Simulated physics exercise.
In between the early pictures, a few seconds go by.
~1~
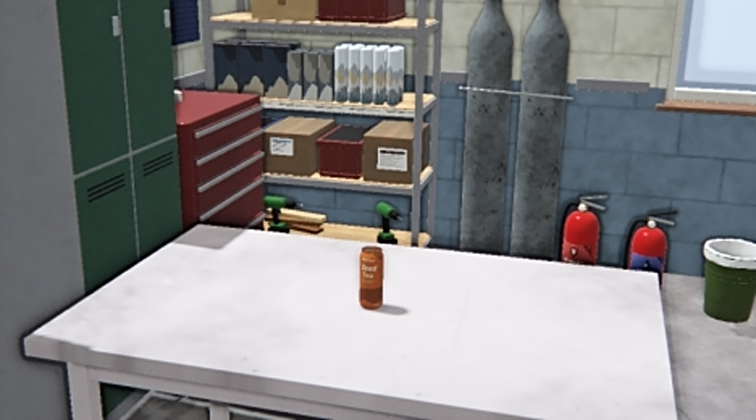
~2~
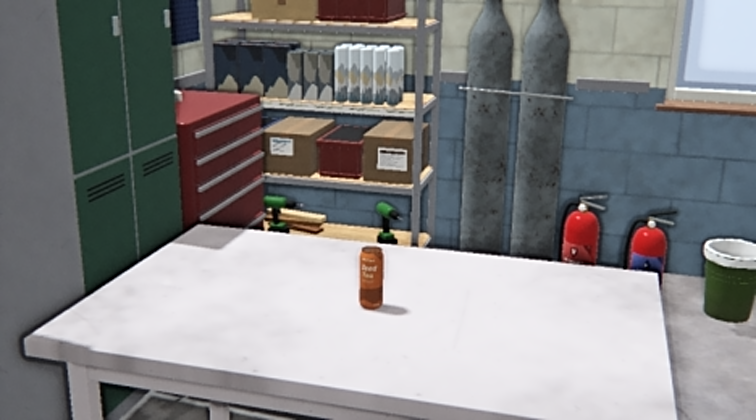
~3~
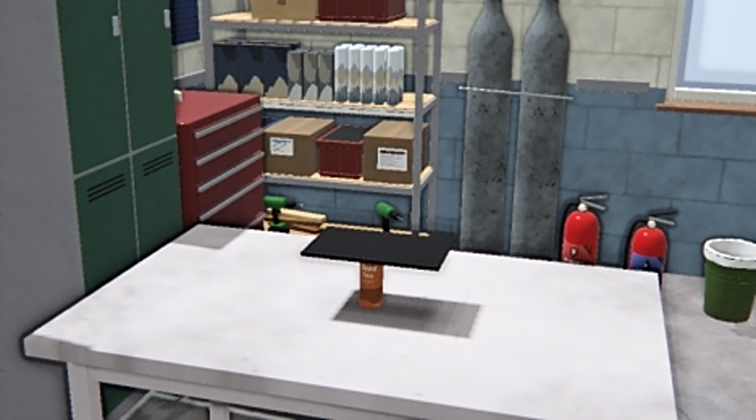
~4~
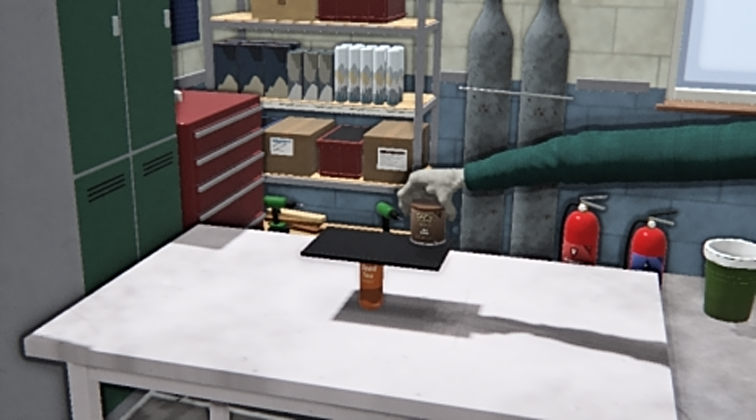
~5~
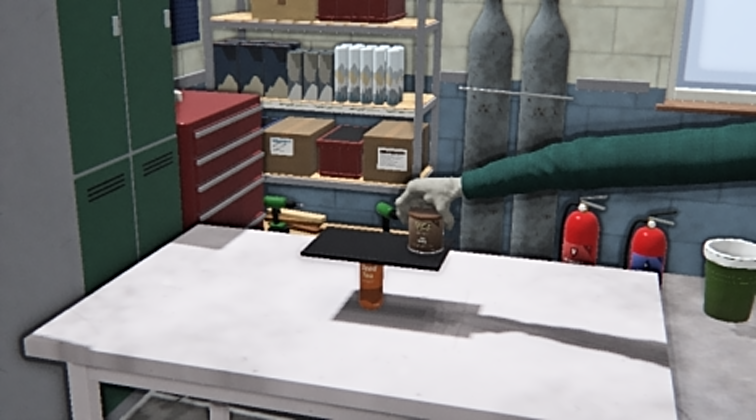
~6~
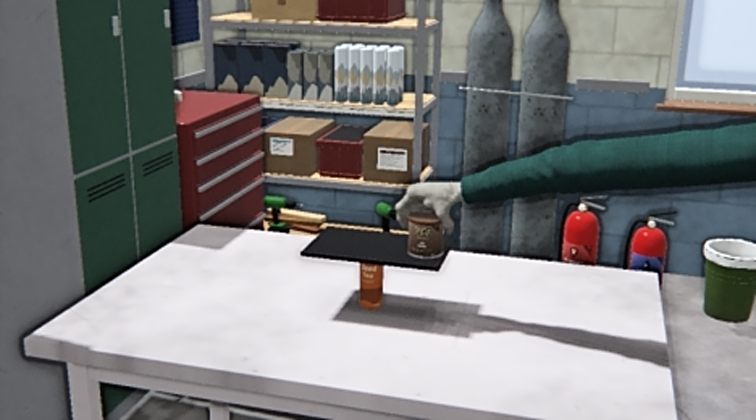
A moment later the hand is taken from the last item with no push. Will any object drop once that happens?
I expect it to fail to stay steady.
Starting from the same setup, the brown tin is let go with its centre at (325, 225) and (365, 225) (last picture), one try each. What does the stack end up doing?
First release - toppled; second release - upright.
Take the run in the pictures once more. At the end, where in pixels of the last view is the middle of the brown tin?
End position in the final view: Approximately (473, 309).
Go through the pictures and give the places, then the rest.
In the first frame, the last thing is not in view yet; orange can (371, 278).
In the second frame, the last thing is not in view yet; orange can (371, 278).
In the third frame, the last thing is not in view yet; orange can (371, 278).
The fourth frame shows on its way; brown tin (429, 221); orange can (371, 278).
The fifth frame shows on its way; brown tin (426, 230); orange can (371, 278).
The sixth frame shows set down, still held; brown tin (426, 234); orange can (371, 278).
Then, 0.30 s past the last view, brown tin now fallen; black lid rocked 53° from its first pose.
Then, 0.50 s past the last view, black lid rocked 57° from its first pose.
Then, 0.70 s past the last view, black lid now fallen; orange can on its side.
Then, 0.80 s past the last view, orange can now fallen.
Finally, fallen, orange can, black lid and brown tin. Final places as the last picture's camera would see them, brown tin near (473, 309). The stack loses its balance.
